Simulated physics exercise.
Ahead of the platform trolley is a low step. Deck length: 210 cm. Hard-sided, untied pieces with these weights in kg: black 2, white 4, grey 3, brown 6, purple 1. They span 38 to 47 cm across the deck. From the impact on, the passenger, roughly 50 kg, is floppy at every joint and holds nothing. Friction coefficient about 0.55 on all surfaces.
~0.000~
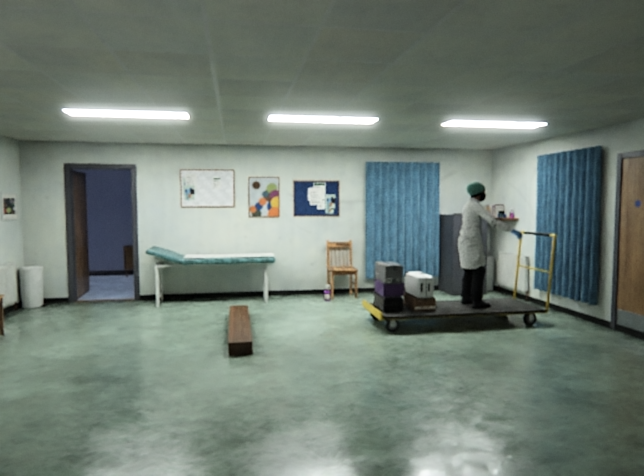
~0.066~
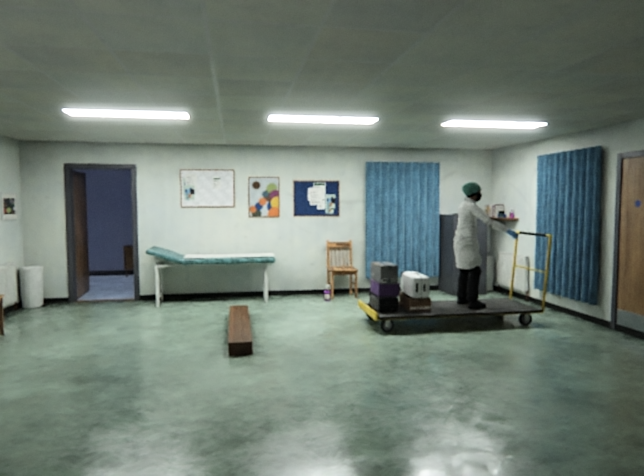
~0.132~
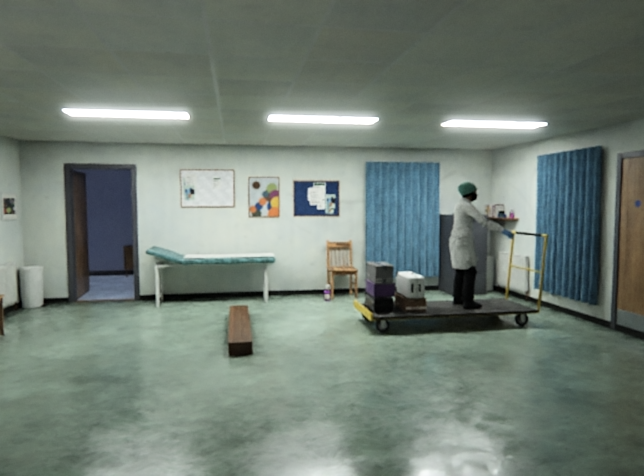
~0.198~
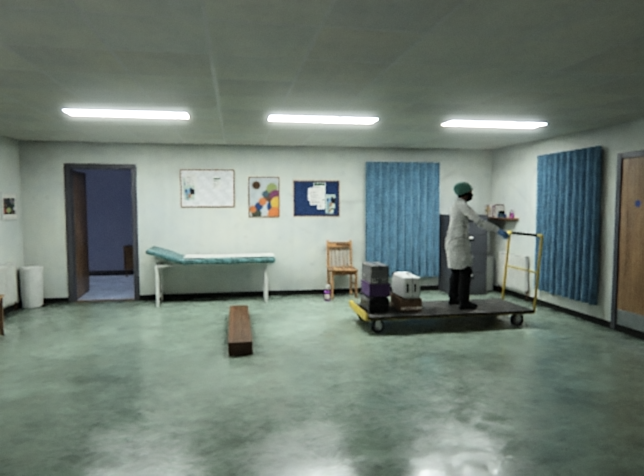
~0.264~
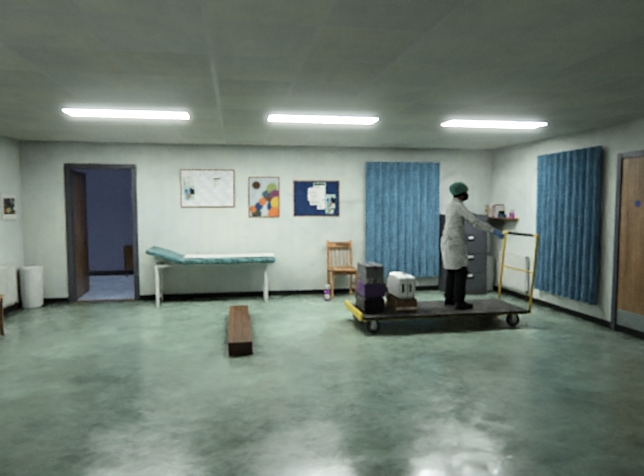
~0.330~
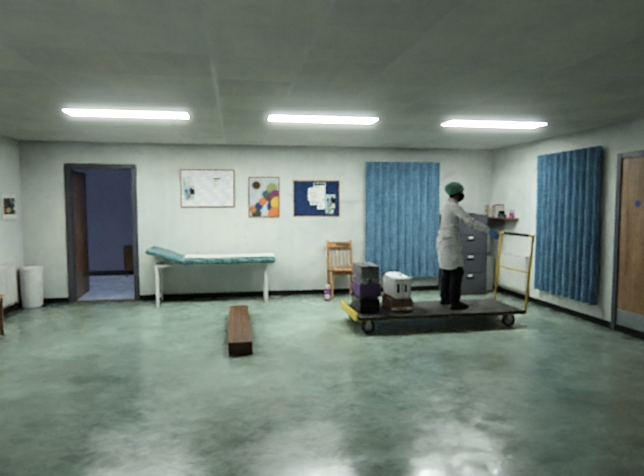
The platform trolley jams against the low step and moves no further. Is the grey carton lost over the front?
The grey carton remains on the deck at this speed.
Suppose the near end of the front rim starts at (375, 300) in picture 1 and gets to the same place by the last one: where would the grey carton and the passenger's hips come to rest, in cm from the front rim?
In that case grey 30 past, hips 80 behind.
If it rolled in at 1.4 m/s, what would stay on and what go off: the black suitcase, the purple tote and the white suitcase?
In that case black on, purple off, white on.
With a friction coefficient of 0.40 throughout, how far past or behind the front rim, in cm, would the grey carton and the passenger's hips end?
In that case grey 10 behind, hips 80 behind.
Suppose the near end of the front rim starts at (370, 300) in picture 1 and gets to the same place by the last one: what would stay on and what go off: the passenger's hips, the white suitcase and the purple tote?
Then hips on, white on, purple off.
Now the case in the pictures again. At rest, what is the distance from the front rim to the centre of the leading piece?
Some 20 cm behind it.
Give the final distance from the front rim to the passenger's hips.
Some 80 cm behind it.
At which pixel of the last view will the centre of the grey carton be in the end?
At about (258, 276).
Impact comes at 1.77 s.
After 2.02 s the grey carton is 11 cm behind the rim, tilted 10°, near (251, 275) in the last picture's view.
After 2.32 s the grey carton is 20 cm behind the rim, tilted 0°, near (259, 276) in the last picture's view.
After 2.77 s the grey carton is 17 cm behind the rim, tilted 0°, near (256, 275) in the last picture's view.
When all is still (5.2 s), nothing is past the rim; behind it, black suitcase, white suitcase, grey carton, brown carton, purple tote and the passenger's hips.
